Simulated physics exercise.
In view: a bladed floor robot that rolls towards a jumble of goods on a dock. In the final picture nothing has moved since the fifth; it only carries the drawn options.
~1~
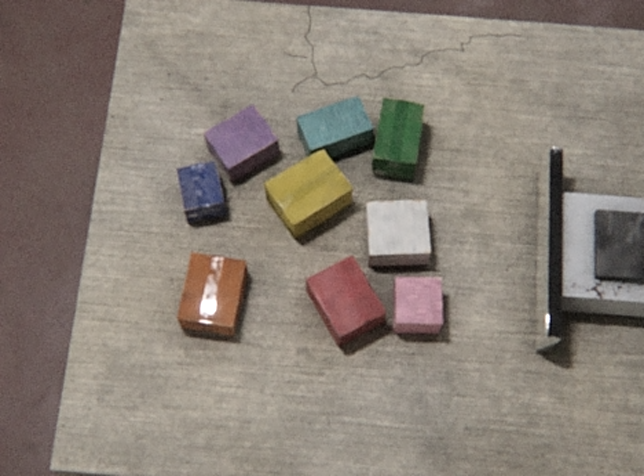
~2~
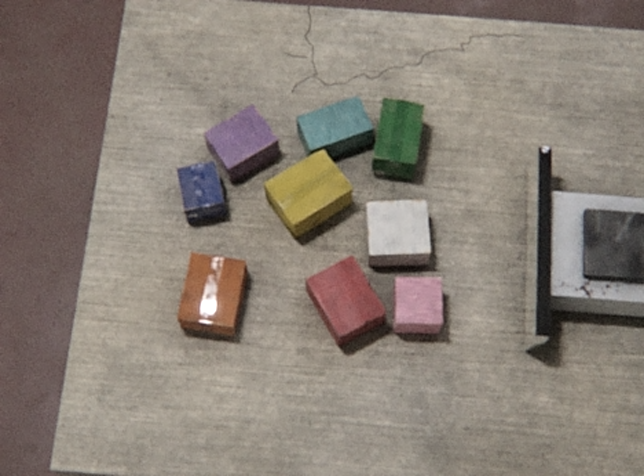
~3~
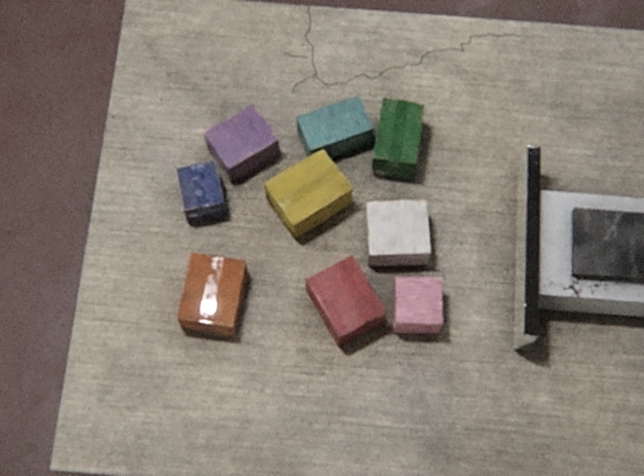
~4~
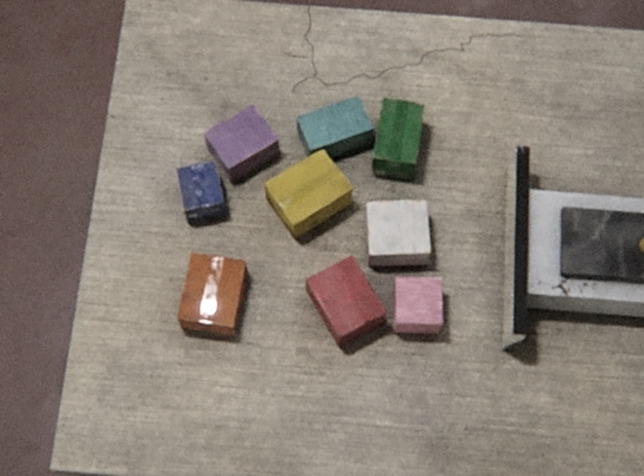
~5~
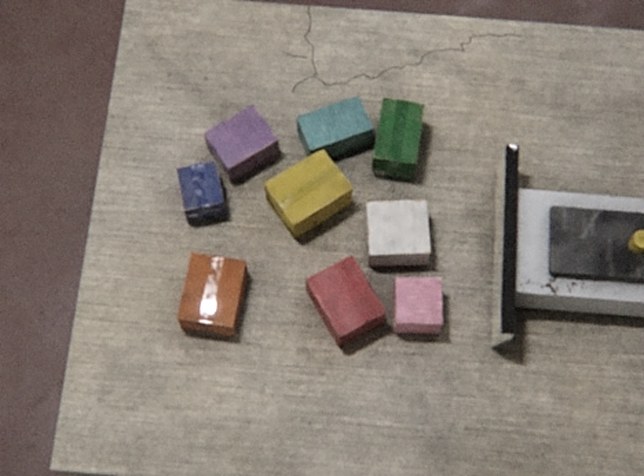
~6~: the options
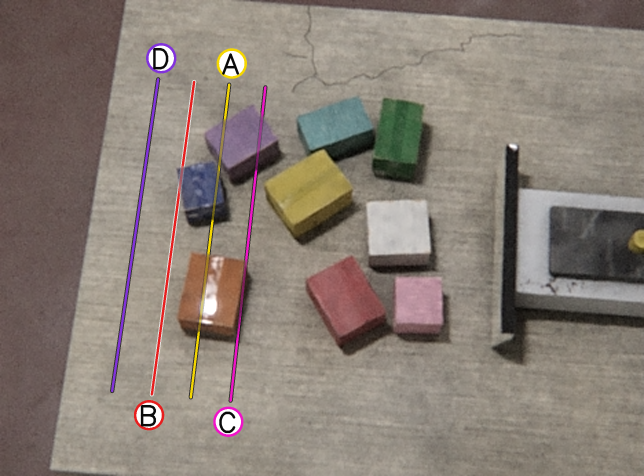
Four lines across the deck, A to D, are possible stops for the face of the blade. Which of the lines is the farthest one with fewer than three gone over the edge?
At B, and not beyond.
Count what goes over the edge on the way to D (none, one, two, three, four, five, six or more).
Three.
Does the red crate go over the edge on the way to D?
Yes.
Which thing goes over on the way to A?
The orange box goes over.
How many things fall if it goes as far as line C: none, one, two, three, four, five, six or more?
The count is none.
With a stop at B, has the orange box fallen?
Yes.
On the copy, A at (211, 233); B at (174, 230); C at (249, 236); D at (136, 227).
On B. First, robot (471, 233); turquoise crate (323, 124); green box (377, 130).
Then, robot (348, 224); orange box (128, 289); blue box (171, 193).
Finally, robot (255, 216); orange box over the edge; blue box over the edge; two fallen.
By contrast, A is within the limit but short; C is within the limit but short; D drops three.
